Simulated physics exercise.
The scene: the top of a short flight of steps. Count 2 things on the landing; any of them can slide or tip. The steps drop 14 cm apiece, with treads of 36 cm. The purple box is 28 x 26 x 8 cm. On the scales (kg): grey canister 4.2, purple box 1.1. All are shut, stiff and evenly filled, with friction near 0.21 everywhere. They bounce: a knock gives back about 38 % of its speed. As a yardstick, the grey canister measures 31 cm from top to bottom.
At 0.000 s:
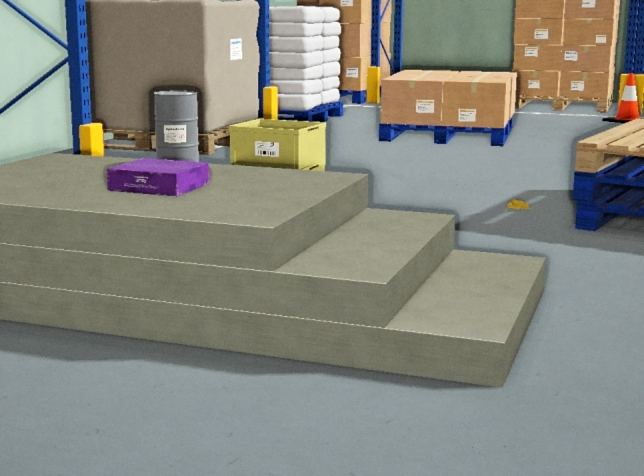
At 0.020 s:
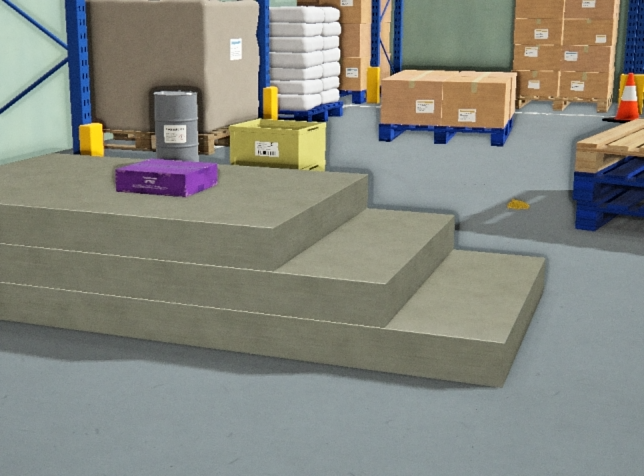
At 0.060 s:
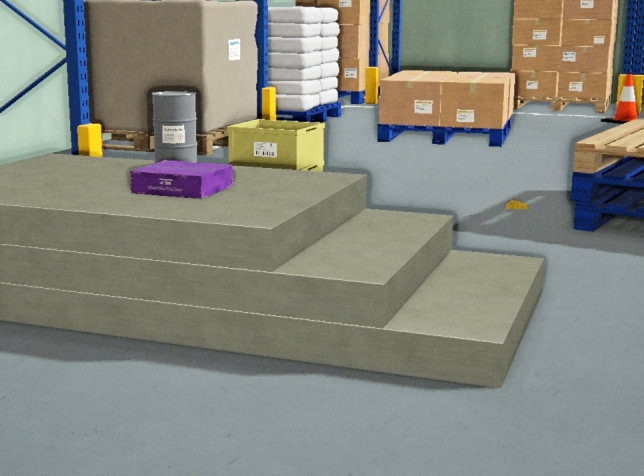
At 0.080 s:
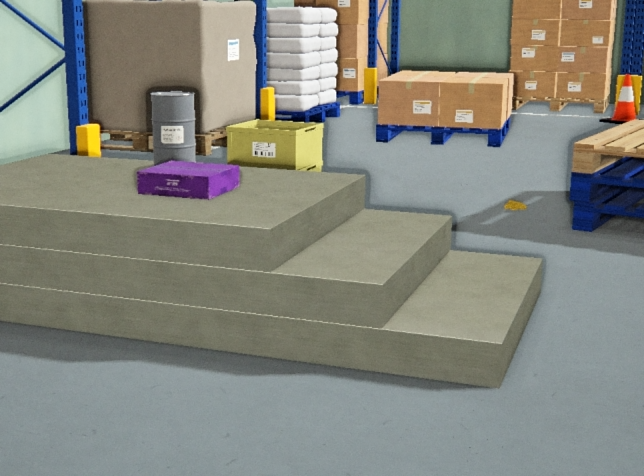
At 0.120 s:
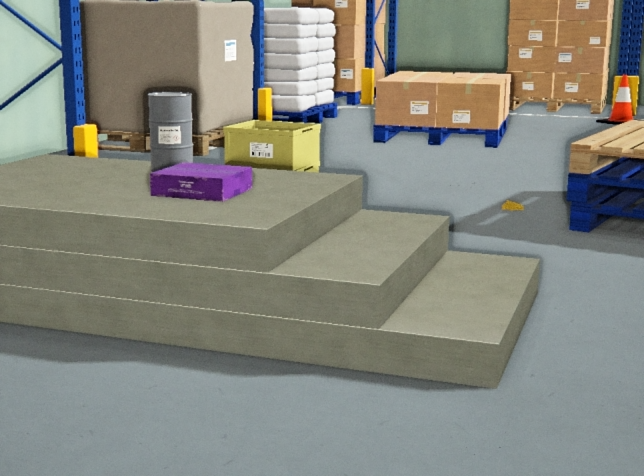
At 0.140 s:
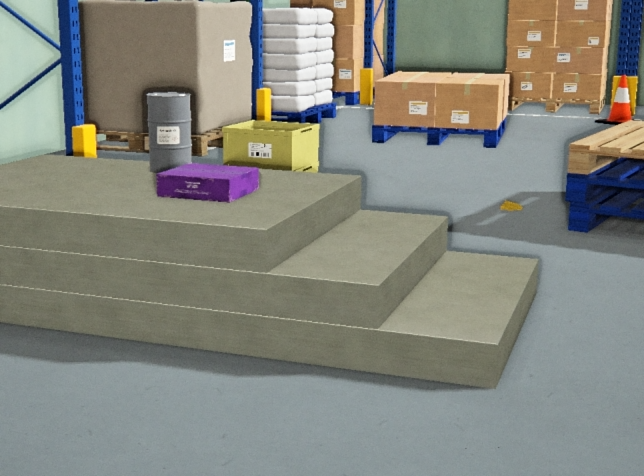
A wide flight of grey steps stood in a warehouse, with a grey canister and a purple box on top, and the box slid slowly to the right, passing in front of the still canister.
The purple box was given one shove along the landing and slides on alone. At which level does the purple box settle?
The box comes to rest caught on a step.
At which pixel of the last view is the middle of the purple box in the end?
Around (380, 235).
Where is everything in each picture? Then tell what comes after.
In the first frame, 64 cm to the first step; purple box (159, 176); grey canister (177, 131).
In the second frame, 60 cm to the first step; purple box (167, 177); grey canister (177, 131).
In the third frame, 54 cm to the first step; purple box (183, 179); grey canister (175, 132).
In the fourth frame, 50 cm to the first step; purple box (189, 179); grey canister (174, 132).
In the fifth frame, 44 cm to the first step; purple box (202, 181); grey canister (171, 132).
In the sixth frame, 41 cm to the first step; purple box (209, 182); grey canister (170, 133).
By 0.34 s, 15 cm to the first step; purple box near (275, 187).
By 0.54 s, 3 cm past the top edge and 0 cm lower; purple box near (323, 191).
By 0.84 s, 19 cm past the top edge and 11 cm lower; purple box near (368, 224).
When it is over (1.5 s), 24 cm past the top edge and 14 cm lower; grey canister within 12 cm of the start. End places, in pixels of the last picture, purple box near (380, 235).
